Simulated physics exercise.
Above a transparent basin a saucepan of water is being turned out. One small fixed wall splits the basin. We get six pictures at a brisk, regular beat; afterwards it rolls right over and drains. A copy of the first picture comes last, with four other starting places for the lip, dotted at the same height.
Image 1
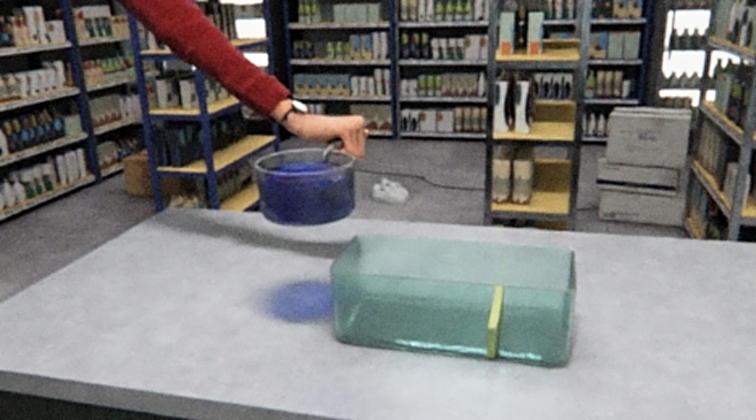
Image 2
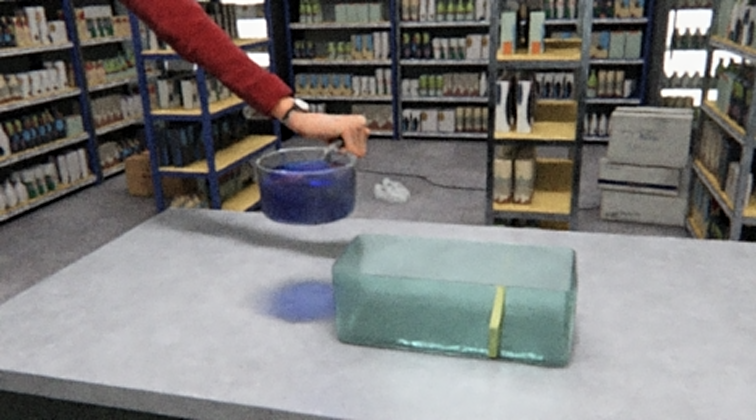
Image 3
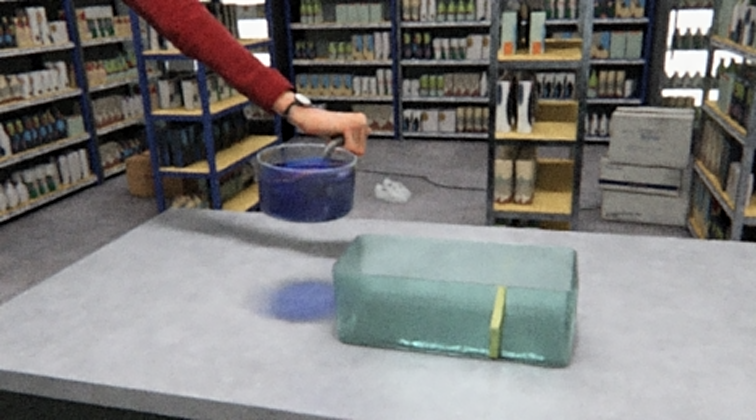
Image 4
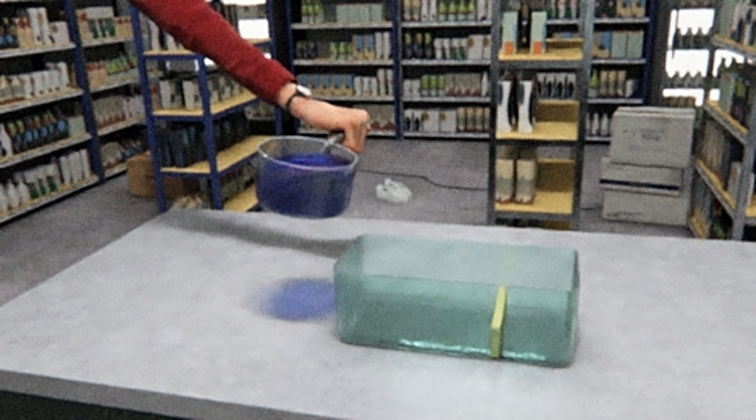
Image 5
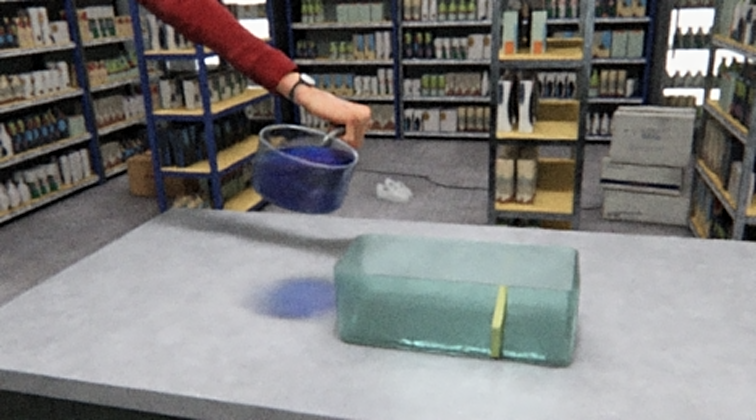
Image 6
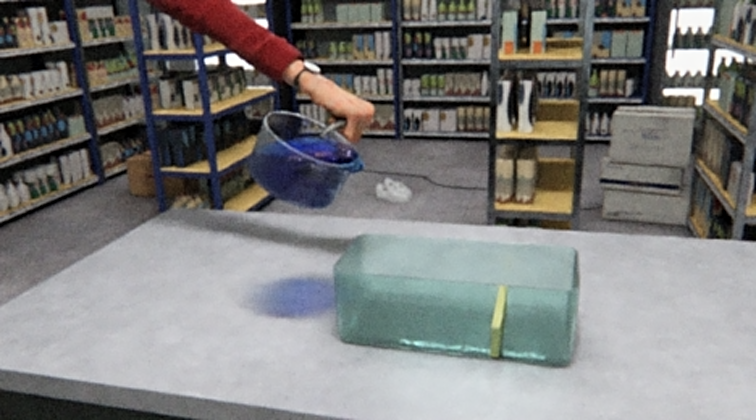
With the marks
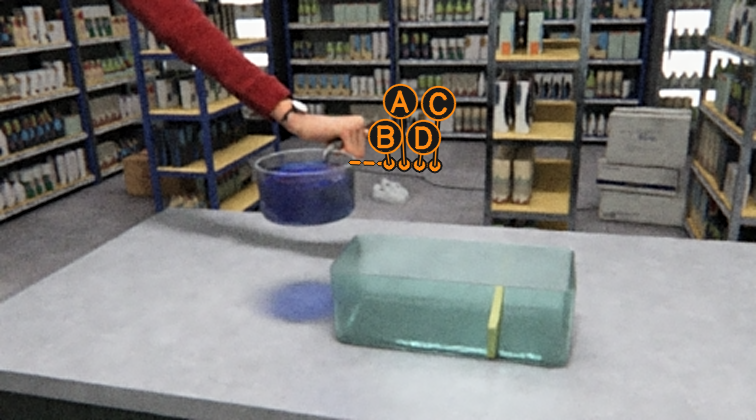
A hand tilts a clear saucepan of blue water rightward until water reaches over its lip.
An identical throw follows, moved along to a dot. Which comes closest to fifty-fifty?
Use place D.
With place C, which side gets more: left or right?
The right one.
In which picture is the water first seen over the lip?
In picture 6.
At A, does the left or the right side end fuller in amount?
More ends on the left.
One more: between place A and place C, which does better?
That is place C.
On the marked copy, A at (404, 164); B at (389, 163); C at (434, 165); D at (419, 165).
Choosing A, about 81 % ends left of the wall and 18 % right of it.
Choosing B, about 94 % ends left of the wall and 4 % right of it.
Choosing C, about 29 % ends left of the wall and 71 % right of it.
Choosing D, about 49 % ends left of the wall and 50 % right of it.
